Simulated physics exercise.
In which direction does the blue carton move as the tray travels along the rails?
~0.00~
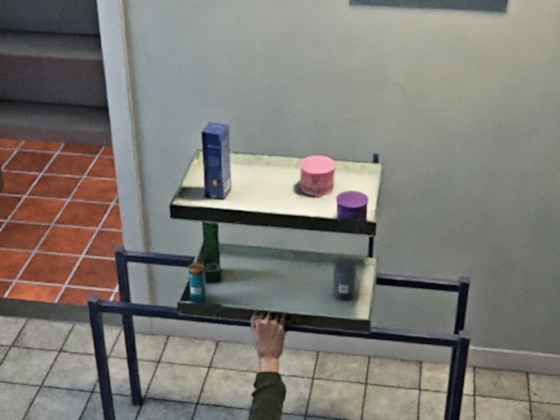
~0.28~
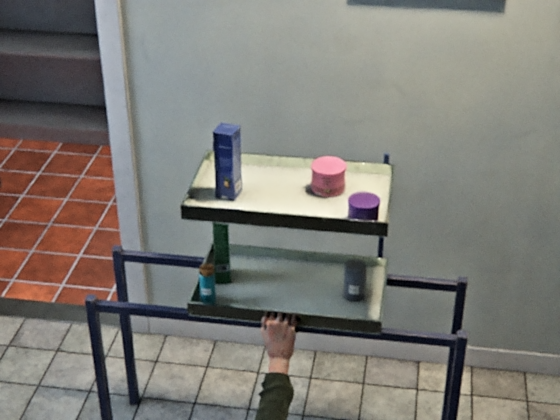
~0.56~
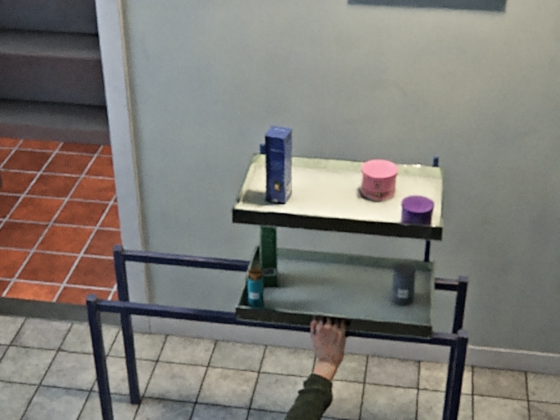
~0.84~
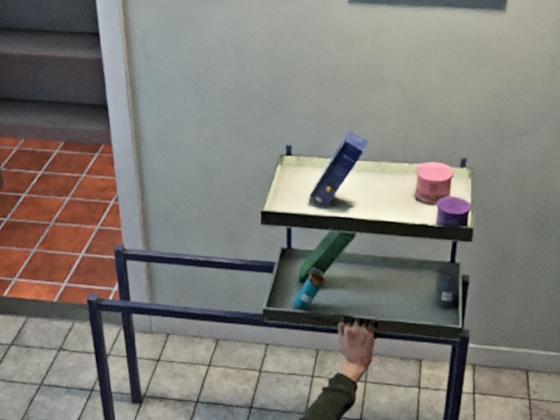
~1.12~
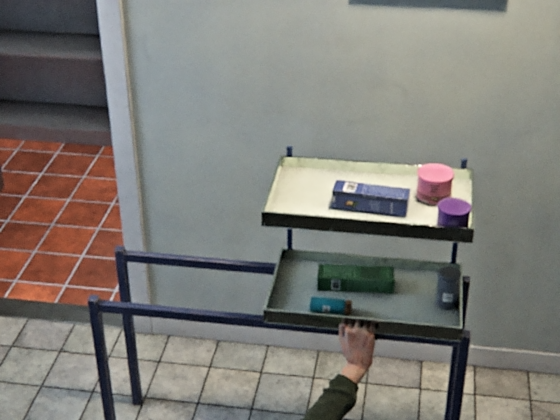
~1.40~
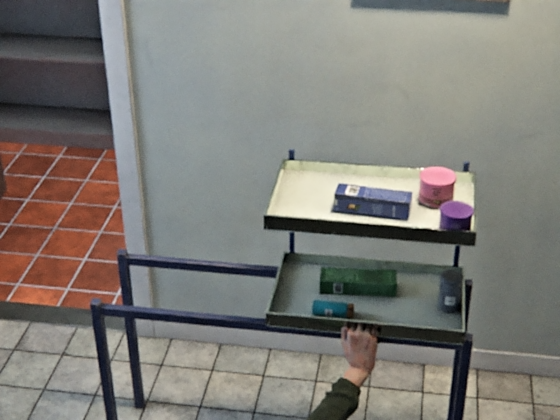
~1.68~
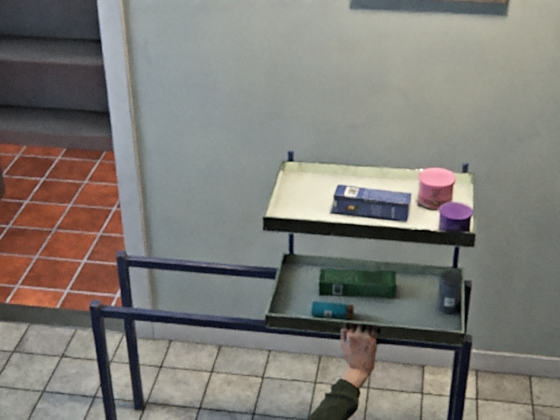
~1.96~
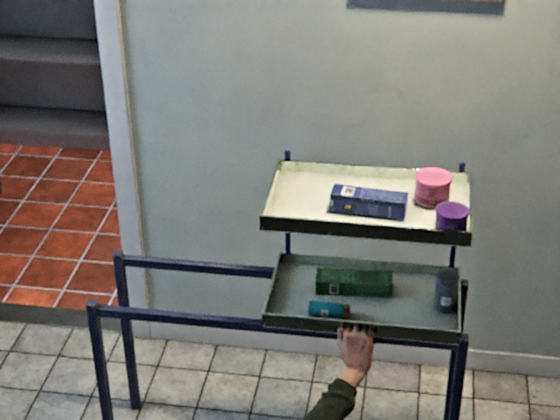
The blue carton moves to the right.
